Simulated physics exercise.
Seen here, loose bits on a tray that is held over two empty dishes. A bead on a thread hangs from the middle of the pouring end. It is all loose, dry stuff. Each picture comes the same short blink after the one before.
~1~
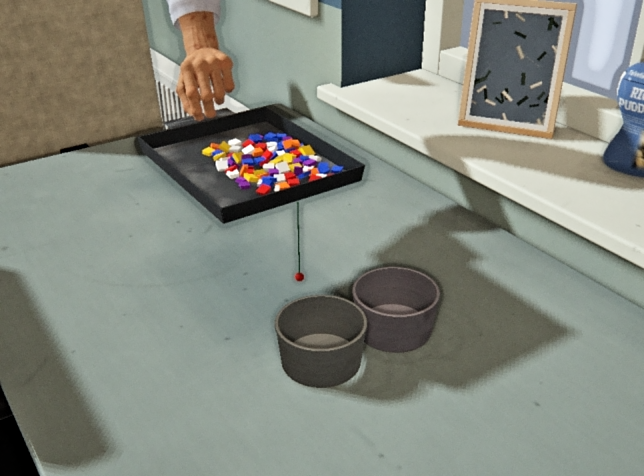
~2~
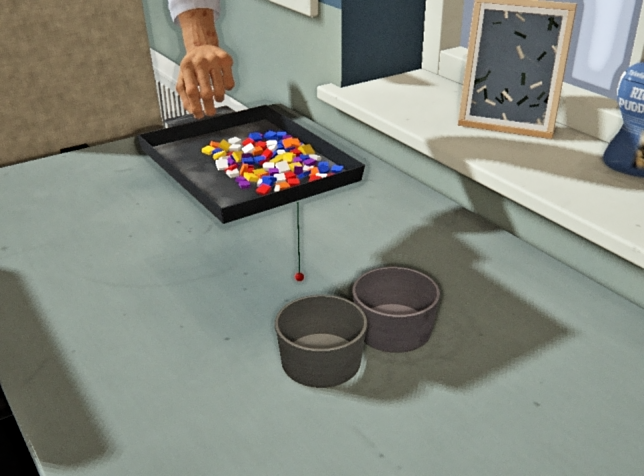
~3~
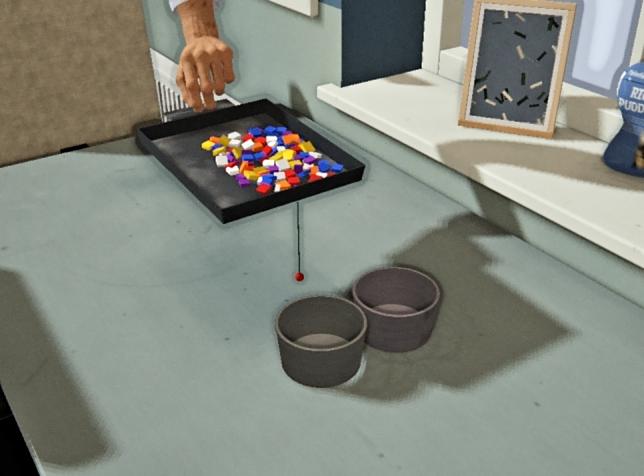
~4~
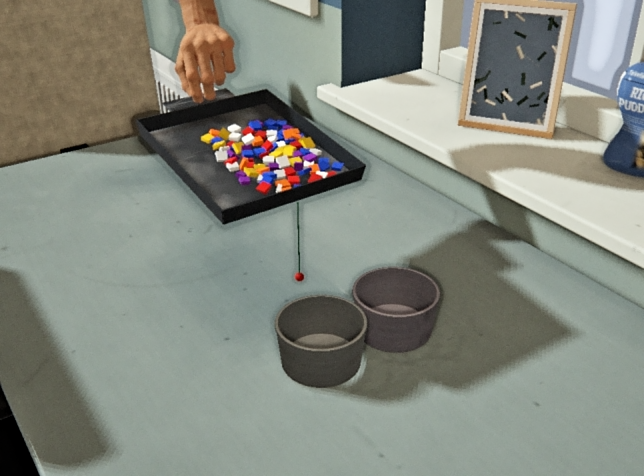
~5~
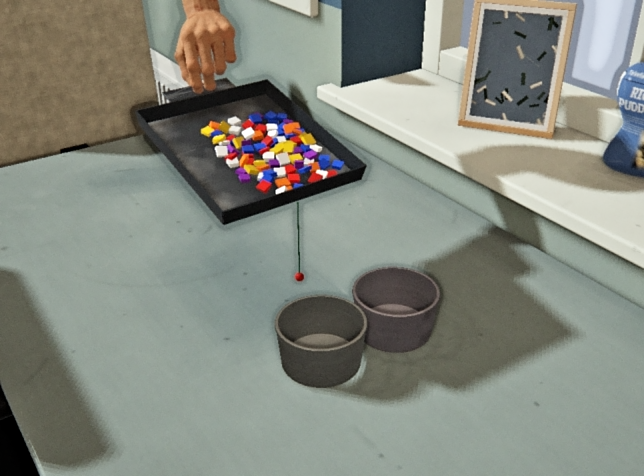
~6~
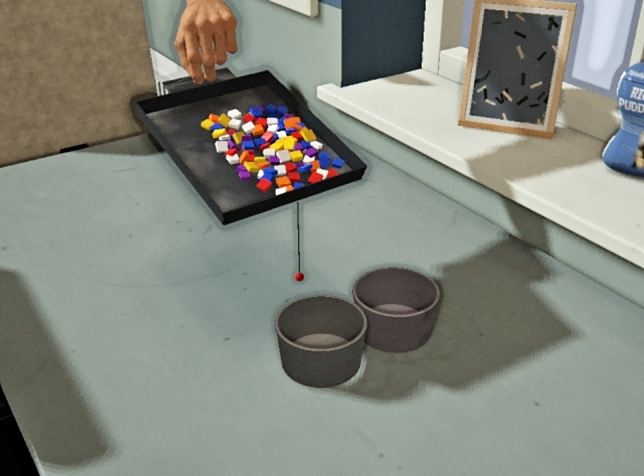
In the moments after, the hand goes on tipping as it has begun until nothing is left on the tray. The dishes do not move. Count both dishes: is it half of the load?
In the dishes lies the larger part of it.
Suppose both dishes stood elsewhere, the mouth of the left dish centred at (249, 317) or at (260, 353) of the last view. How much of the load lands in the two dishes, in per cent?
First some 60, then 70 per cent.
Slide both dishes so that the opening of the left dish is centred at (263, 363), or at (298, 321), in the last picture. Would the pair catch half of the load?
In turn: The smaller part; over half.
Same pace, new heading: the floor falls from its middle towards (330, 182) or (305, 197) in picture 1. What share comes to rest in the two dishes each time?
Roughly 10 per cent, and 80 per cent.
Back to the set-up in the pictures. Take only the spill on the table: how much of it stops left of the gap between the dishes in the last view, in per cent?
About 80 per cent.
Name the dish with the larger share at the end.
It is the left-hand dish.
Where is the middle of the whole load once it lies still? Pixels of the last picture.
Around (318, 353).
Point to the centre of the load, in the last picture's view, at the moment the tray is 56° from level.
Around (297, 158).
Soon, tray tipped steeply; all on the tray.
A while on, tray tipped right over; most on the tray; a small part in the left dish; a stray few in the right dish; a small part in the air.
Towards the end, tray tipped past a quarter turn; about half in the left dish; a small part in the right dish; about a quarter outside both.
Finally, tray tipped past a quarter turn; about half in the left dish; a small part in the right dish; about a quarter outside both.
